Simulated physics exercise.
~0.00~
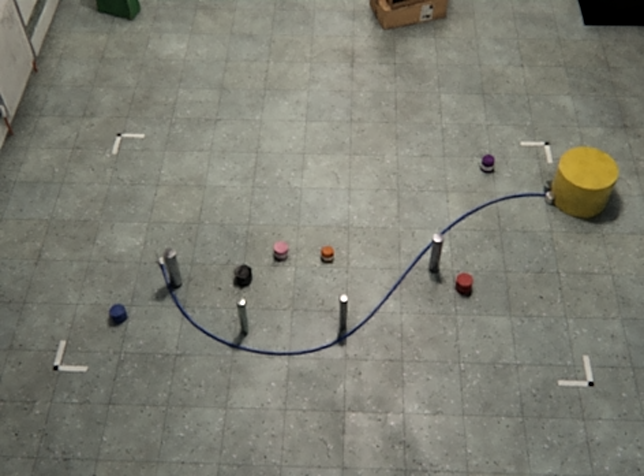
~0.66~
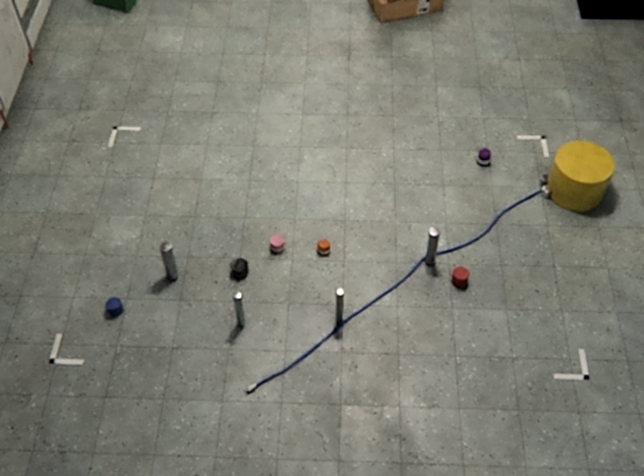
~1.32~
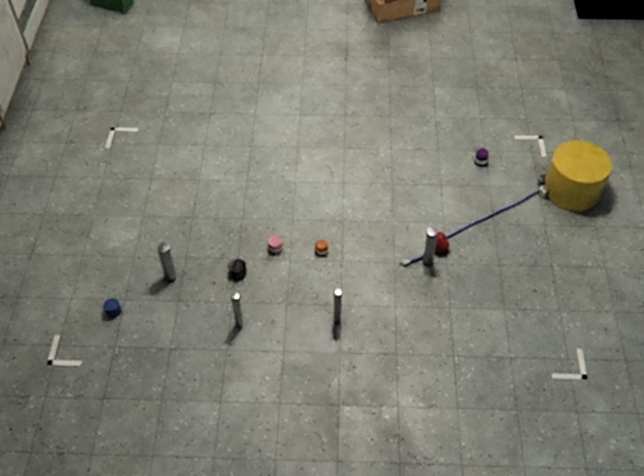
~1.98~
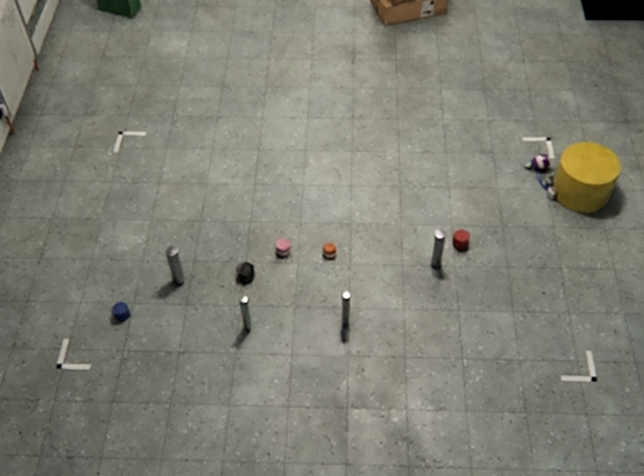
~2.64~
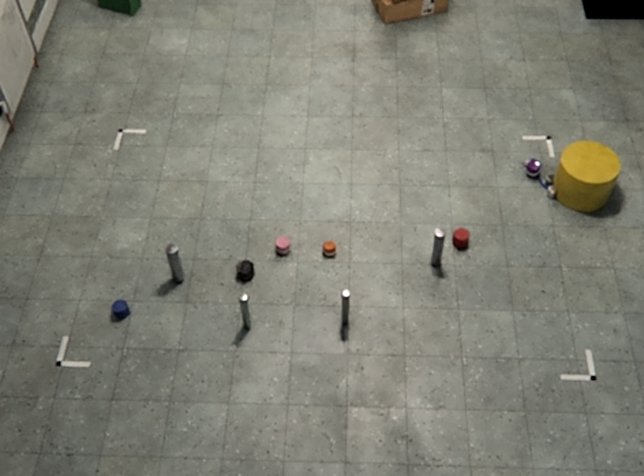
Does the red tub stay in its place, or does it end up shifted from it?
The red tub ends up shifted, resting farther up the floor than where it began.
